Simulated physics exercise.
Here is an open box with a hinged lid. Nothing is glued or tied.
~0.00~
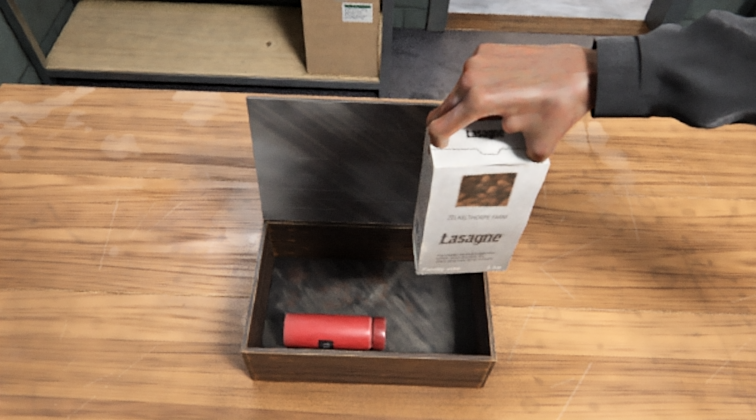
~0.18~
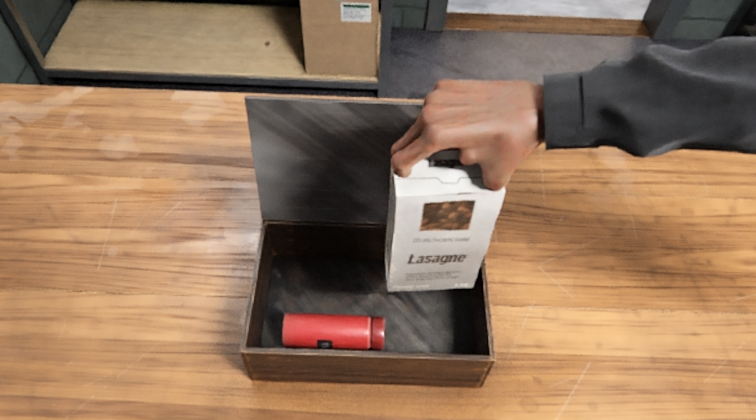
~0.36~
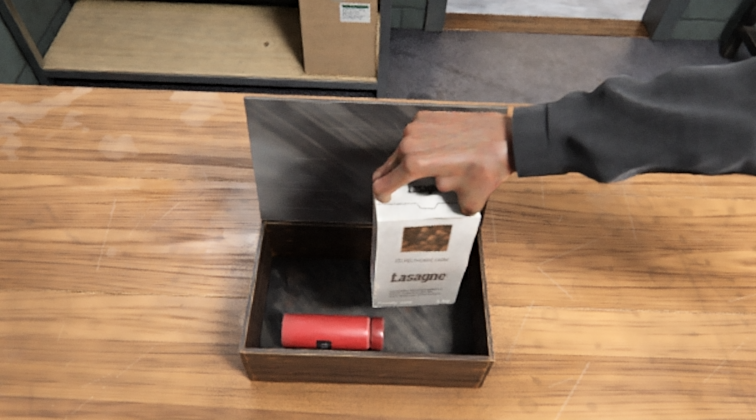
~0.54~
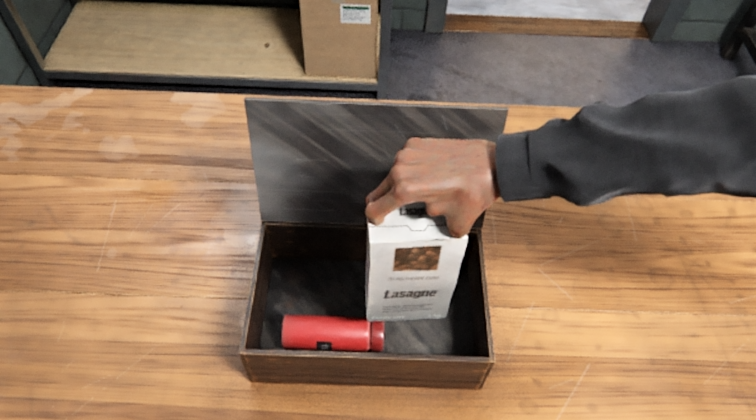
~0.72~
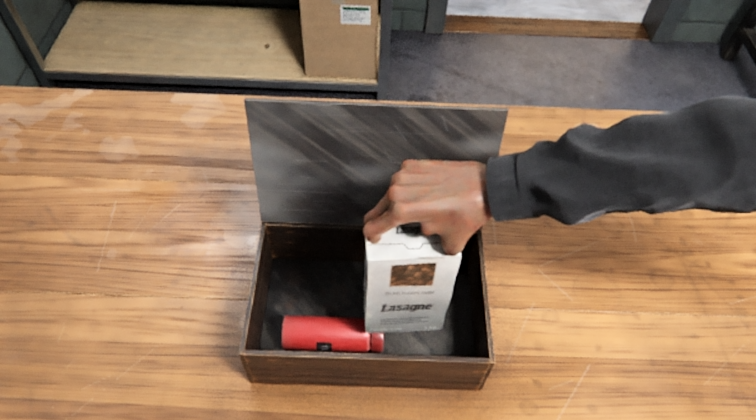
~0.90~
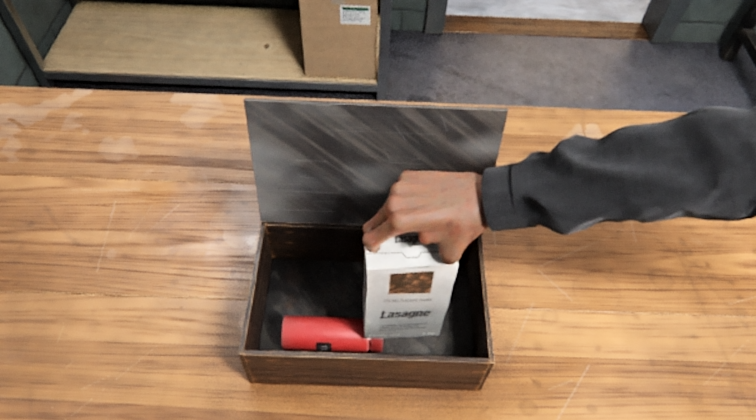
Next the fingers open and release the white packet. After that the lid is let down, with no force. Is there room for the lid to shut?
It will not close.
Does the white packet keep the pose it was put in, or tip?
It tips.
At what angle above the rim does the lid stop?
About 80°.
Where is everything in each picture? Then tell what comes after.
In the first picture, coming down; white packet (471, 204); red shaker (336, 332).
In the second picture, coming down; white packet (437, 227); red shaker (335, 332).
In the third picture, coming down; white packet (418, 247); red shaker (334, 332).
In the fourth picture, coming down; white packet (410, 265); red shaker (334, 333).
In the fifth picture, coming down; white packet (407, 279); red shaker (334, 334).
In the sixth picture, put in, still held; white packet (405, 287); red shaker (334, 334).
After 1.20 s, white packet tipped 39° from how it was near (433, 291); red shaker rolled a little.
After 1.30 s, white packet tipped 55° from how it was near (432, 280); red shaker rolled a little.
After 1.70 s, lid starting down; white packet tipped 47° from how it was near (419, 278); red shaker rolled about its own width.
At rest (3.0 s), lid 80° above the rim; tipped over in the box, white packet; red shaker in place. Seen from the same camera at the end, white packet near (418, 278).
